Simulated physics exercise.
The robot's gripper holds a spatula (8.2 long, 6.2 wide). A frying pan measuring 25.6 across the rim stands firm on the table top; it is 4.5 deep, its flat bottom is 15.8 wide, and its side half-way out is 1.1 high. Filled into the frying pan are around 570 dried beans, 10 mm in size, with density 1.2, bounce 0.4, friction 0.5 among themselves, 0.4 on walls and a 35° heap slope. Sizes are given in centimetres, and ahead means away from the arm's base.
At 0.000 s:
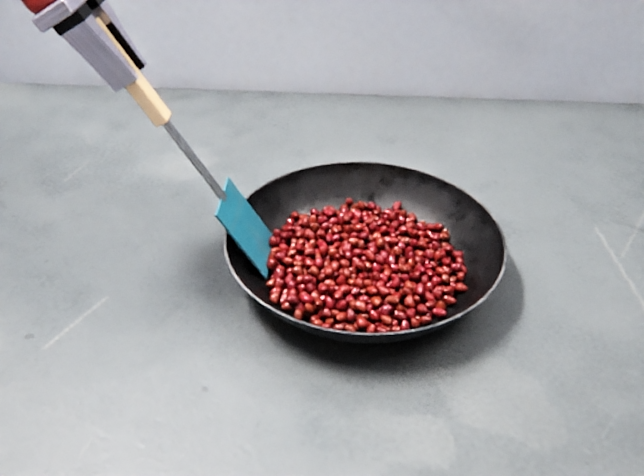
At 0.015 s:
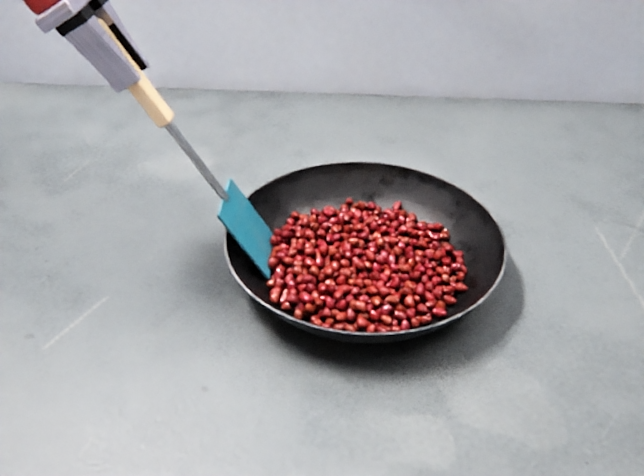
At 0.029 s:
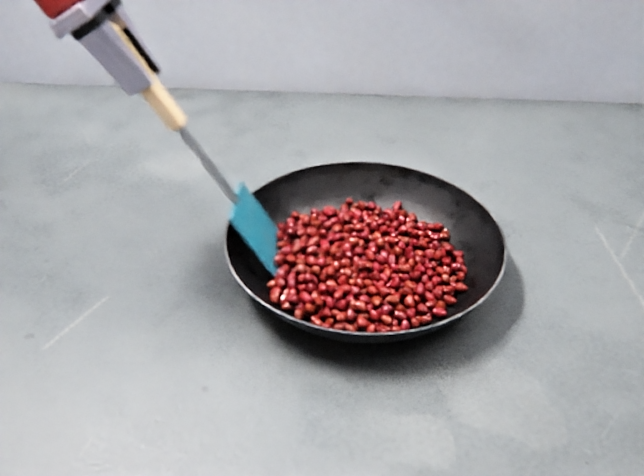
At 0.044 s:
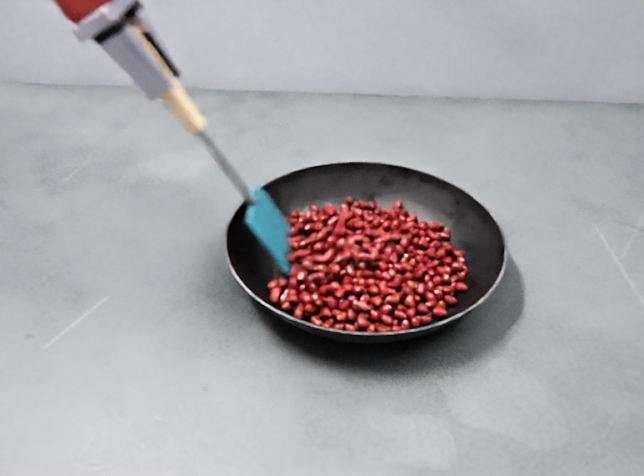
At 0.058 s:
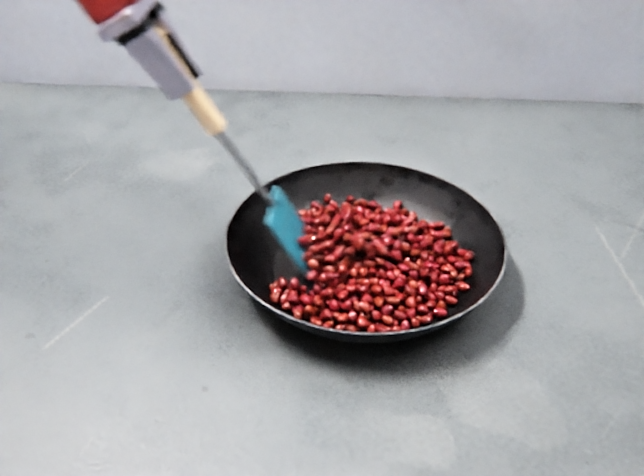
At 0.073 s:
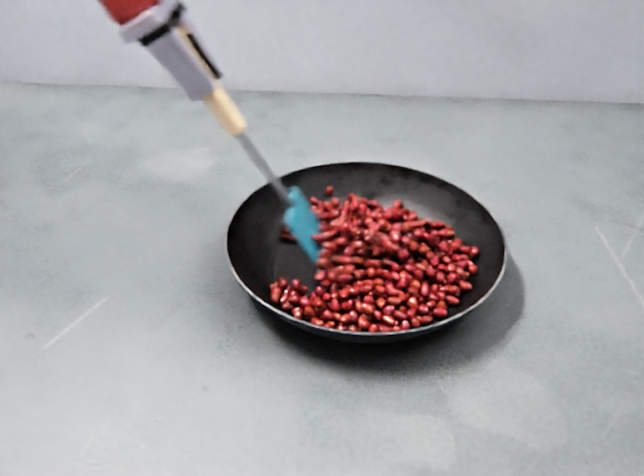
We see a gripper holding a teal spatula at the left side of a dark frying pan of red beans, then pushing the blade rightward through them, shifting some beans right and baring part of the pan behind it.
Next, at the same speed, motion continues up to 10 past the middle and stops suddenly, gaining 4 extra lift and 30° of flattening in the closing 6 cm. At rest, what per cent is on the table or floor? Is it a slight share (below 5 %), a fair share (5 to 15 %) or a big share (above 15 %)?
It is a big share.
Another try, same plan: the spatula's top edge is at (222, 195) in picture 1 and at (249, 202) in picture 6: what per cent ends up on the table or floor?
10 per cent.
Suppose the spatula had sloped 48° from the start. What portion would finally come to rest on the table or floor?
In that case, around 20 percent would end up on the table or floor.
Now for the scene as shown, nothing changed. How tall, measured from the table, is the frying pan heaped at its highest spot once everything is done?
Some 4.0 cm.
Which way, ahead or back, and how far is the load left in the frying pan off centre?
Roughly 2.5 centimetres ahead.
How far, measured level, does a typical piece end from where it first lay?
Around 3 cm, measured level.
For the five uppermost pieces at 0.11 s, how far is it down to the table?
About 6 cm.
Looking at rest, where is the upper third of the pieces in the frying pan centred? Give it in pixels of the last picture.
About (431, 245).
By 0.11 s, sloping 60°, highest piece 8 above the table; 574 in the frying pan.
By 0.14 s, sloping 52°, highest piece 8 above the table; 574 in the frying pan.
By 0.36 s, sloping 30°, highest piece 26 above the table; 441 in the frying pan, 42 on the table or floor, 91 on the blade or in flight.
By 1.41 s, sloping 30°, highest piece 4 above the table; 441 in the frying pan, 133 on the table or floor.
Final count, 441 in the frying pan, 133 on the table or floor. That is 23 % on the table or floor.
